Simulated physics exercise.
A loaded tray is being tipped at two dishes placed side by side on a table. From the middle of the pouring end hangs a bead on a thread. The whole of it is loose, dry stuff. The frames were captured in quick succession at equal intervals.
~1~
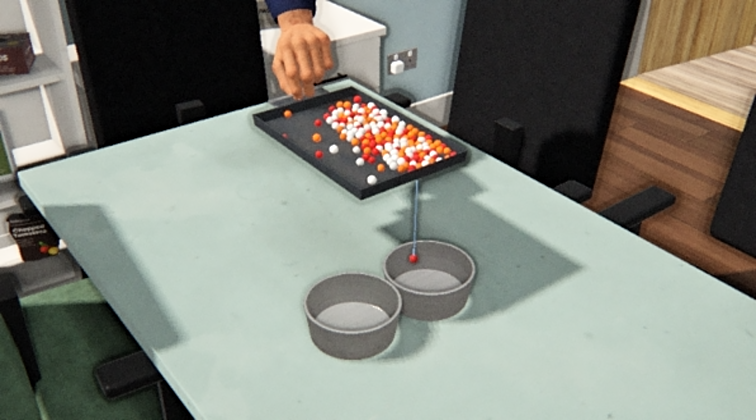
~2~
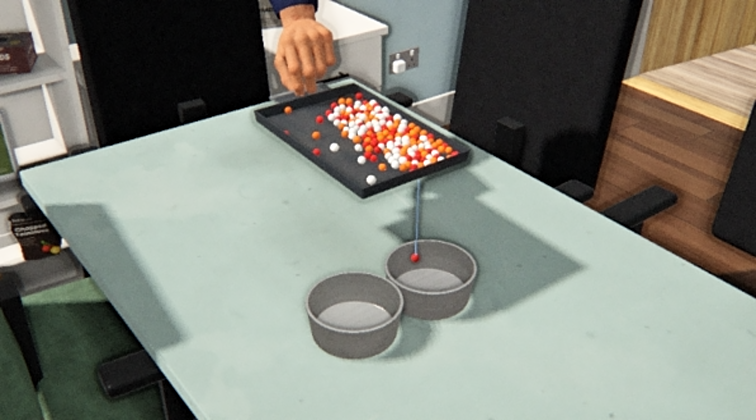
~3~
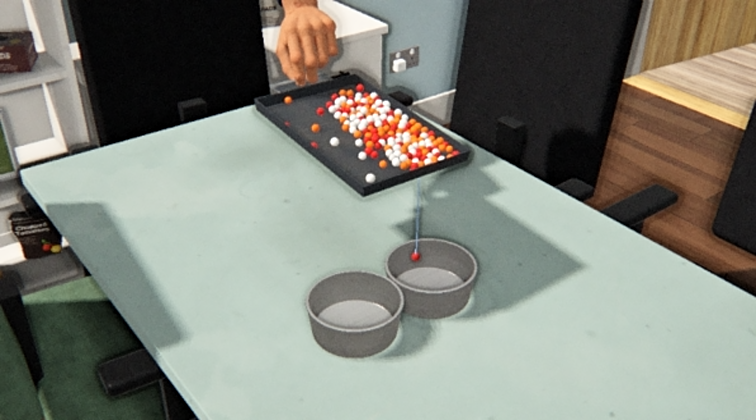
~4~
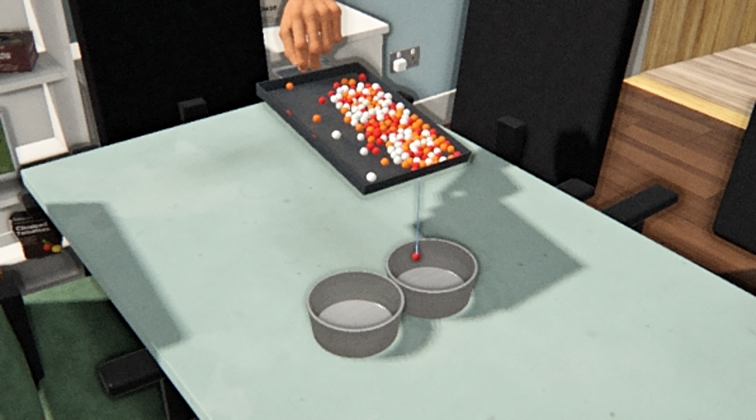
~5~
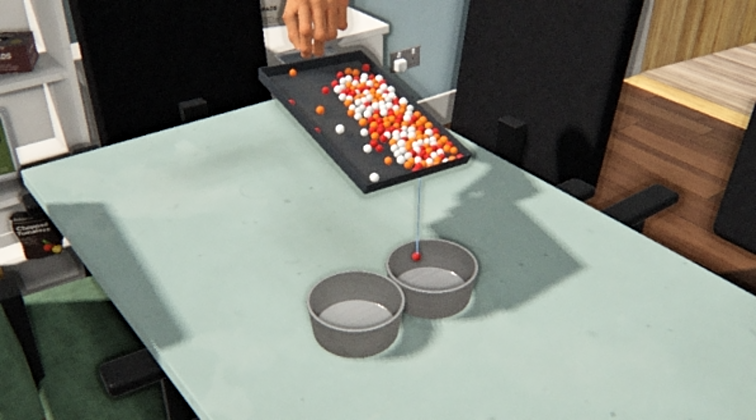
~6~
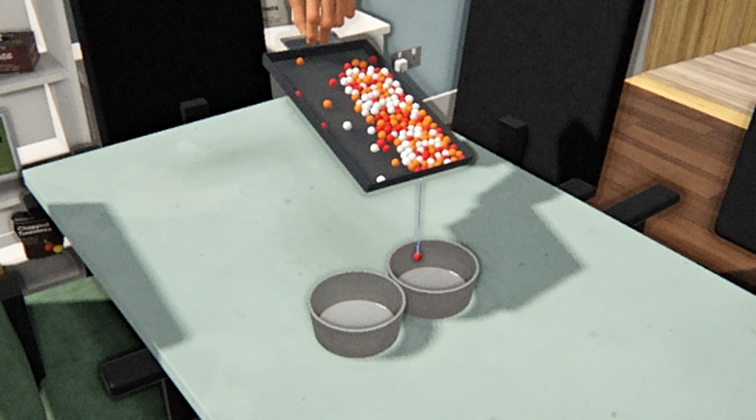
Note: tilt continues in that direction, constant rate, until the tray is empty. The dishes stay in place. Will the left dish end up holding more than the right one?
No, the right dish holds more.
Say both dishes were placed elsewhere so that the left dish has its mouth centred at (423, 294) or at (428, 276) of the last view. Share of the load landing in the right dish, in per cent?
Roughly 70 per cent, then roughly 40 per cent.
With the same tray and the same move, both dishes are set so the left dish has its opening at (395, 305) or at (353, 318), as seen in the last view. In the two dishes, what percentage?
First try: Around 90 percent; second try: Around 30 percent.
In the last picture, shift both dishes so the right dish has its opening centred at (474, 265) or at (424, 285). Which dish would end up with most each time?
With the dishes at the first place it's the right-side dish, and at the second it's the right-side dish.
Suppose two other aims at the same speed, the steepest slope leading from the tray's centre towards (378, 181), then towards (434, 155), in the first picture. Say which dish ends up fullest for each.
Well, the dish on the left side comes out on top first, and then the dish on the right side does.
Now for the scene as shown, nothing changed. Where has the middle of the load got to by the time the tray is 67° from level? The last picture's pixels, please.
Check around (433, 133) in the last picture.
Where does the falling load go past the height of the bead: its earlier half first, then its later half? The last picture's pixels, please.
The first part passes (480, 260); everything after passes (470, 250).
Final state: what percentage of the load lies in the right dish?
Result: Near 30 %.
Soon after the last picture, tray tipped steeply; nearly all on the tray; a stray few in the air.
A little later, tray tipped past a quarter turn; a small part on the tray; about a quarter in the right dish; about a third outside both; about a third in the air.
Later still, tray tipped past a quarter turn; about a third in the right dish; about two thirds outside both.
By the end, tray tipped past a quarter turn; none in the left dish; about a third in the right dish; about two thirds outside both.
